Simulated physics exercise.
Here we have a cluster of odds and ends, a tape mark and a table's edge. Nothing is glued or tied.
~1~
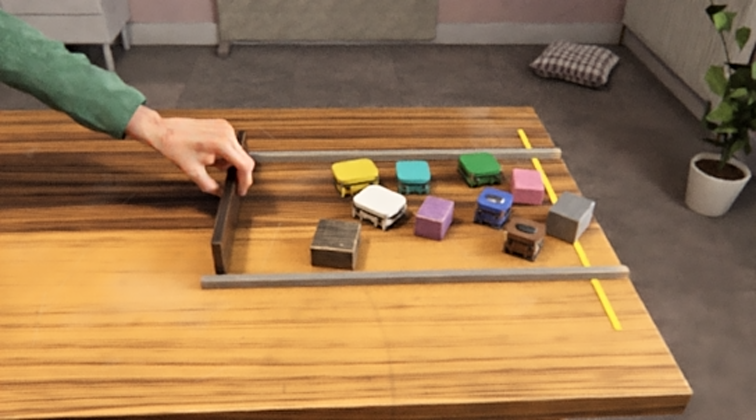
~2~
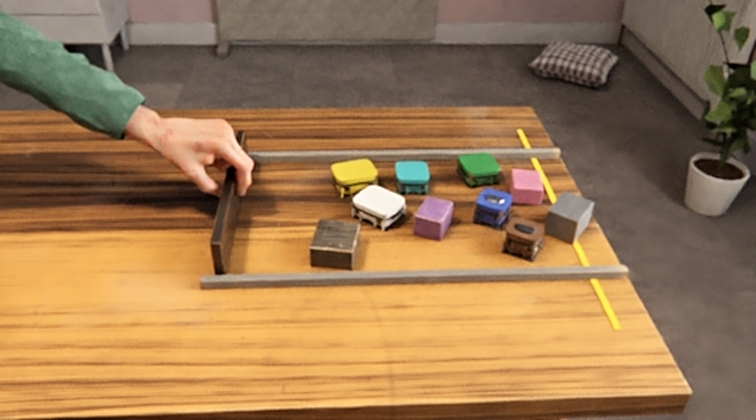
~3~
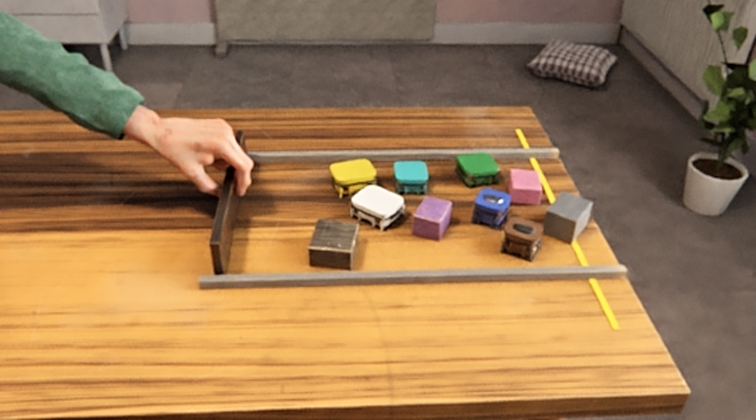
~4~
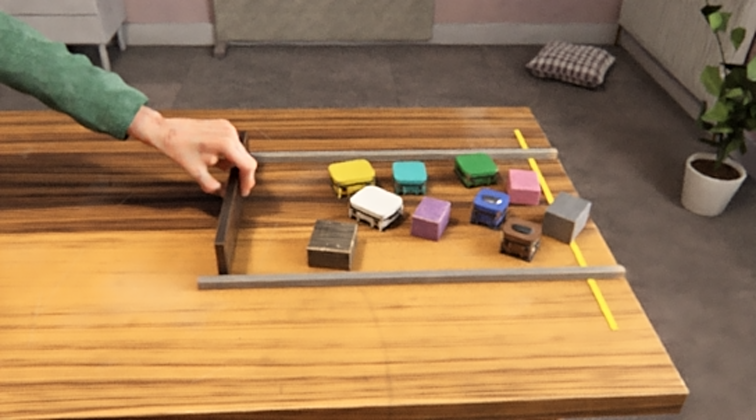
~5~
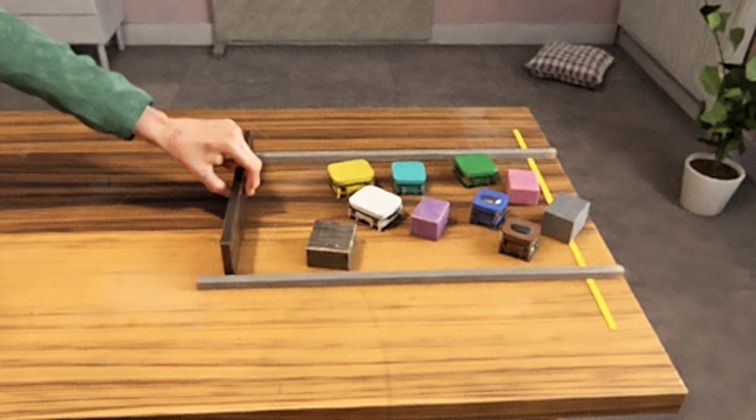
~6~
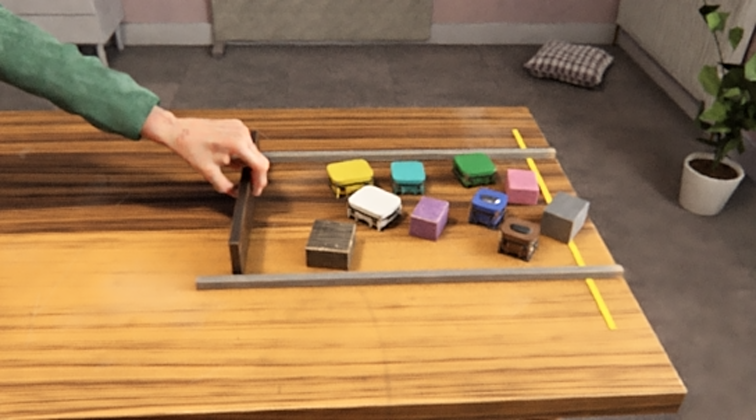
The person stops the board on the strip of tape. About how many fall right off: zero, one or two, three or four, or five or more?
The number that fall off is five or more.
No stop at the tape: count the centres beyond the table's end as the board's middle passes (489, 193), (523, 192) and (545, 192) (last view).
In that order 0, 4 and 7.
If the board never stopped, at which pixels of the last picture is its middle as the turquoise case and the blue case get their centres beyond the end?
For the turquoise case at (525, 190), for the blue case at (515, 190).
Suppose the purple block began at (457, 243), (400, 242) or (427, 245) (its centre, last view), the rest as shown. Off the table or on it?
In that order, it drops off; tumbles off; goes over.
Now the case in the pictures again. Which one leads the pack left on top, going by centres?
That is the white case.
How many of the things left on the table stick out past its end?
3 of them.
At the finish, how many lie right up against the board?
The number is 3.
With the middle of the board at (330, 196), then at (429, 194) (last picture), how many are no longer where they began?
First 2, then 8.
A little later, none off yet; grey block at rest near (564, 217); pink block at rest near (521, 187); brown case at rest near (519, 239).
Next, none off yet; grey block at rest near (564, 217); pink block shifted a little near (535, 188); brown case at rest near (519, 239).
Later still, none off yet; grey block shifted about its own width near (601, 222); pink block tilted well over near (589, 190); brown case shifted well along near (585, 245).
When it is over, the number that fall off is five or more; down, turquoise case, purple block, blue case, green case, brown case, pink block and grey block.
